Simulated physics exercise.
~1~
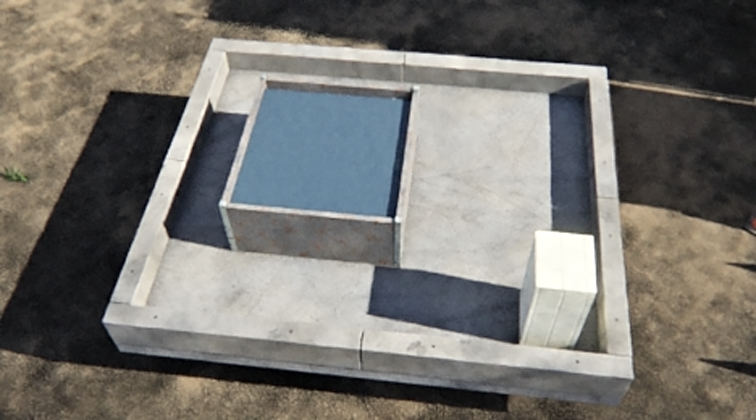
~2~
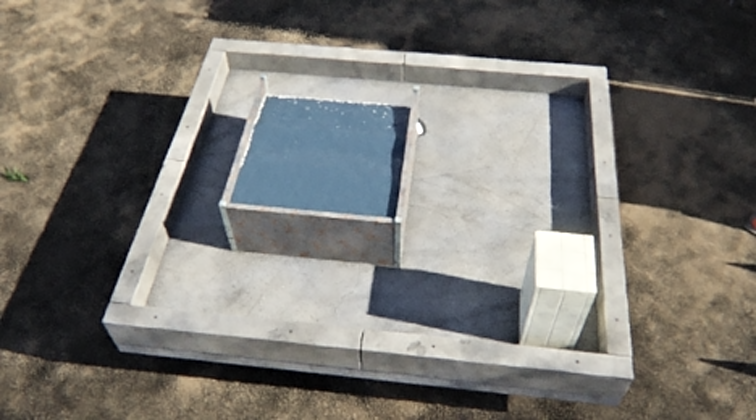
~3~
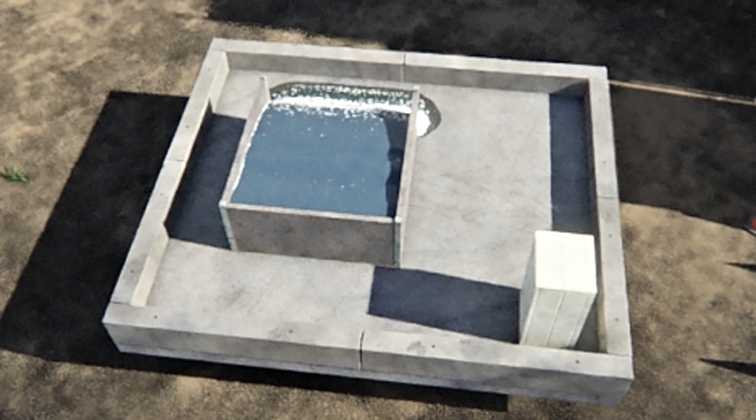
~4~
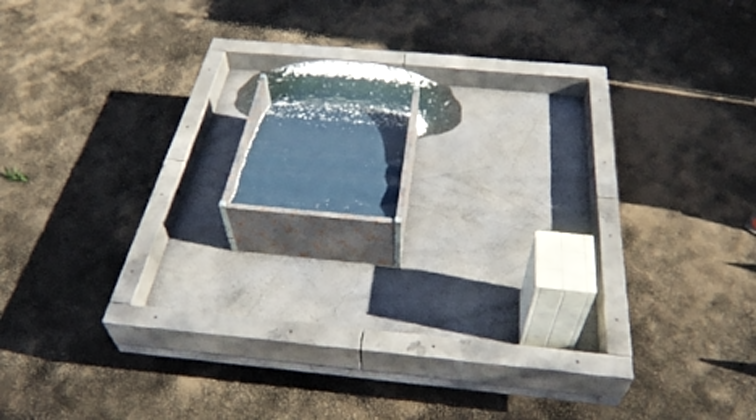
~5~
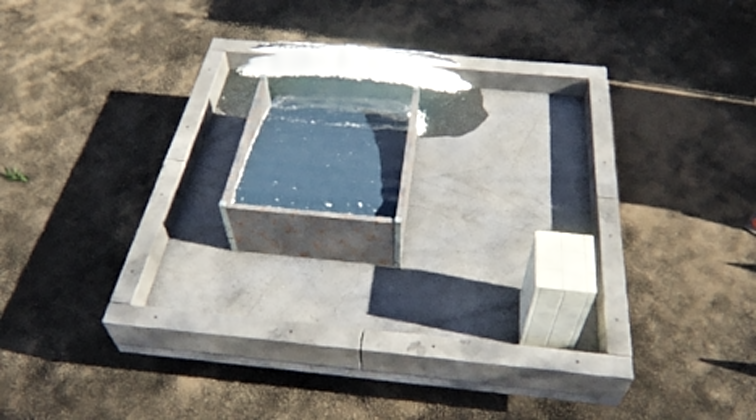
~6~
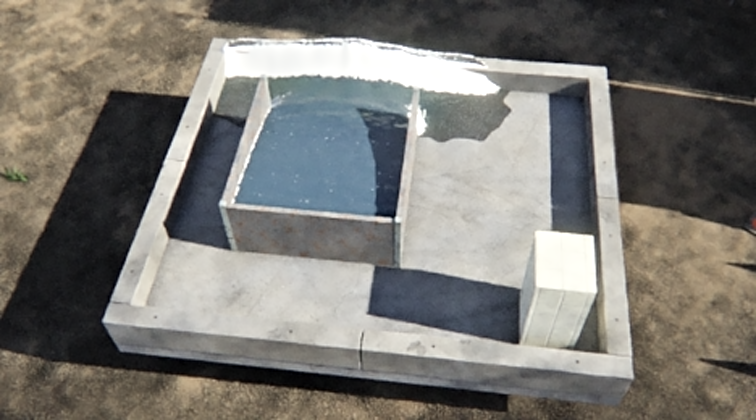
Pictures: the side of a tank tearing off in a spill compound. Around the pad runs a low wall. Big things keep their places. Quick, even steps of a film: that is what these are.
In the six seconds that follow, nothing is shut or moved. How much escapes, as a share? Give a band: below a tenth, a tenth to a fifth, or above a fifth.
Bottom line, the loss sits in the tenth-fifth range.
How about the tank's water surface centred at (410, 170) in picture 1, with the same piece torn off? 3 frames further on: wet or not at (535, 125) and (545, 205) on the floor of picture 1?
I reckon the two points are drenched and left untouched, in that order.
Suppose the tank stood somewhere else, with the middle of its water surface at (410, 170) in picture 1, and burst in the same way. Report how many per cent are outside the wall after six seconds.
Near 10 in a hundred, I reckon.
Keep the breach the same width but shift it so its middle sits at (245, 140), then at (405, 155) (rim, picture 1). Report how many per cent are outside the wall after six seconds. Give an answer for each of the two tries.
That's 14 in a hundred for the first try and 8 in a hundred for the second.
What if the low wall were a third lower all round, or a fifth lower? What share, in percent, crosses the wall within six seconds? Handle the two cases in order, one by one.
About 32 percent in the first case, about 22 percent in the second.
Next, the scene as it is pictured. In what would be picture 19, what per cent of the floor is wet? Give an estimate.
Roughly 65 %.
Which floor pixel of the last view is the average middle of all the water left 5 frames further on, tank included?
The water's centre sits above (342, 145).
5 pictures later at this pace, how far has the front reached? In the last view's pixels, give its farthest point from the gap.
The flood front should get to about (582, 100).
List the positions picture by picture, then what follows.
The first frame shows the open tank at (326, 148) is whole and still.
In the second frame, the front is at (421, 132), out from the gap on the open tank's far side.
In the third frame, water pours out on the open tank's far side and has run to a hidden place.
In the fourth frame, water pours out on the open tank's far side and has run to (440, 86).
In the fifth frame, water pours out on the open tank's far side and has run to (235, 70).
In the sixth frame, the front is at (502, 91), out from the gap on the open tank's far side.
A moment on, water covers 25 % of the floor; the low wall has let 3 % over.
Next, water covers 30 % of the floor; the low wall has let 7 % over.
Then, water covers 55 % of the floor; the low wall has let 14 % over.
Later, water covers 80 % of the floor; the low wall has let 14 % over.
In the end, water covers 85 % of the floor; the low wall has let 15 % over.
